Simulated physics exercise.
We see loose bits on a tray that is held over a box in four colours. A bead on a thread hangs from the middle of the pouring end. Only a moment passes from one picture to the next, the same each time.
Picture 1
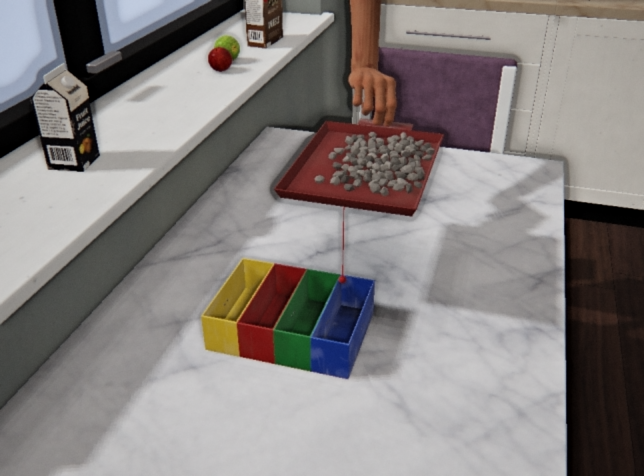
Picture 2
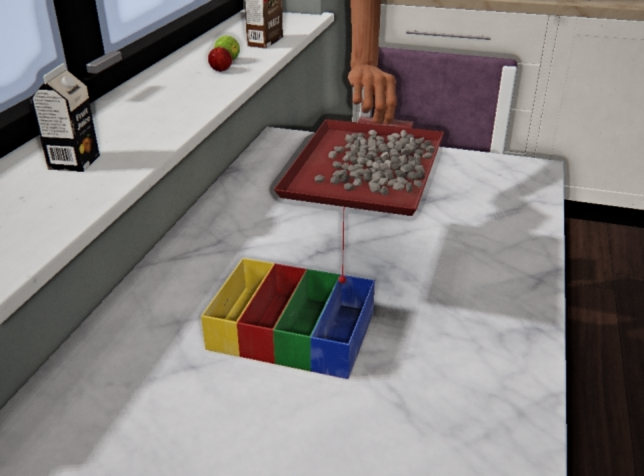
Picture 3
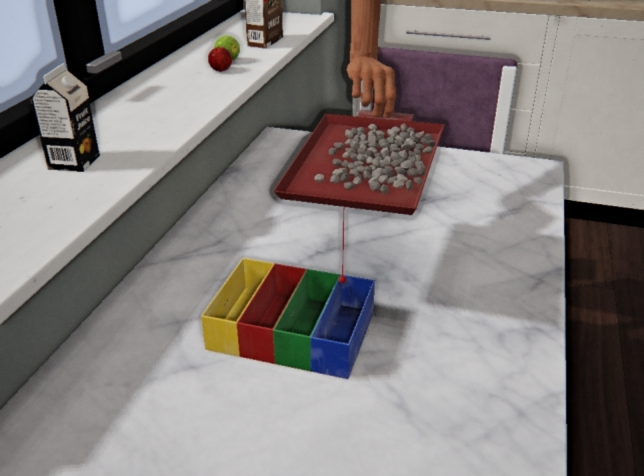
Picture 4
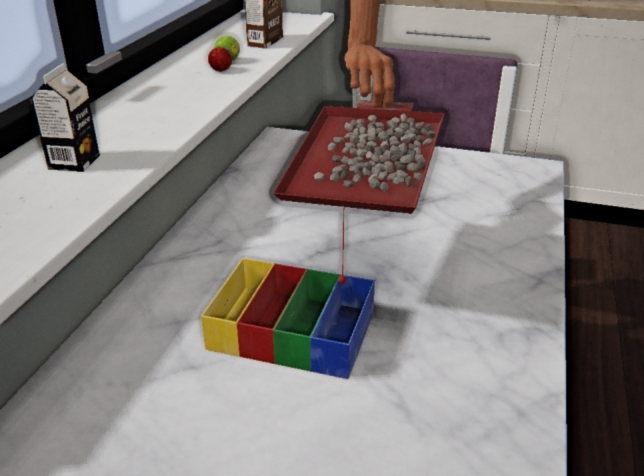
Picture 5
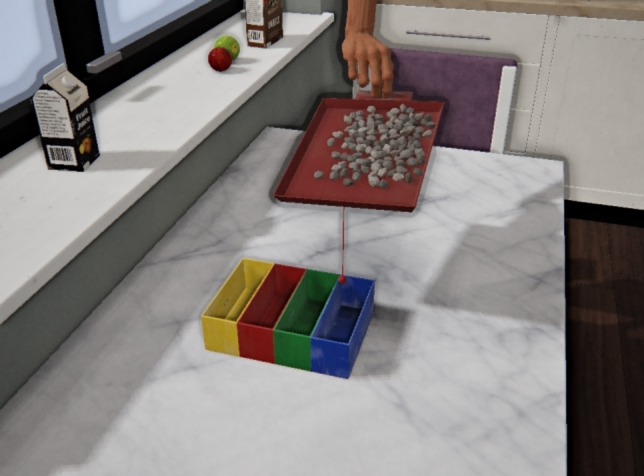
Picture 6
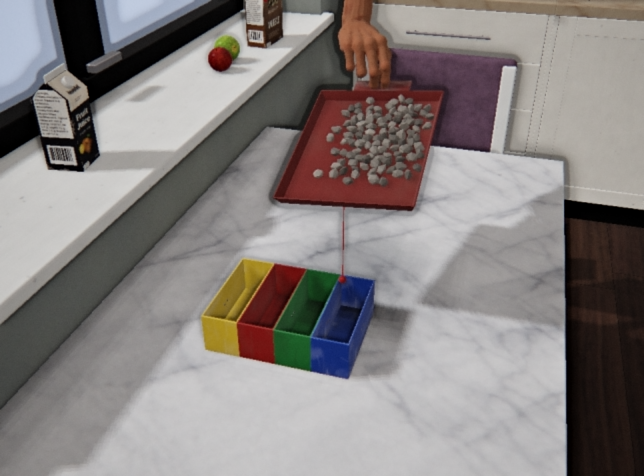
The clip shows a hand holding a red tray of grey gravel above a marble counter, behind a box with yellow, red, green and blue cells, then gradually raising the tray's far end while the box stays still.
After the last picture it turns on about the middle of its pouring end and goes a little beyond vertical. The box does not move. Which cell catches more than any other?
Most goes to the red cell.
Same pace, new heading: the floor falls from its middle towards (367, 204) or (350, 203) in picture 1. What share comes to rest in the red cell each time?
About 0 and 10 per cent.
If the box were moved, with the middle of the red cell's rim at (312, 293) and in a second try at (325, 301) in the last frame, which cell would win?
One: The yellow cell. Two: Yellow.
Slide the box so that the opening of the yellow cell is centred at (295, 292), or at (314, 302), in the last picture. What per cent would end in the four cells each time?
The first gives 60 %, the second 40 %.
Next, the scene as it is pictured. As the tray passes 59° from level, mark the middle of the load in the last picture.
Around (314, 196).
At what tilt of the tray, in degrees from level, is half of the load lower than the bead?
Near 75 degrees.
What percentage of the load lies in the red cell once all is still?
About 50 per cent.
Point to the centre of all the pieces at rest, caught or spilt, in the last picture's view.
At about (280, 328).
Soon, tray tipped steeply; most on the tray; about a quarter falling or outside the box.
A while on, tray tipped right over; a stray few on the tray; about a third in the red cell; about a quarter in the green cell; a small part in the yellow cell; a small part in the blue cell; a small part falling or outside the box.
Towards the end, tray tipped past a quarter turn; about half in the red cell; about a quarter in the green cell; a small part in the blue cell; a small part in the yellow cell; a small part falling or outside the box.
Finally, tray tipped past a quarter turn; about half in the red cell; about a quarter in the green cell; a small part in the blue cell; a small part in the yellow cell; a small part outside the box.
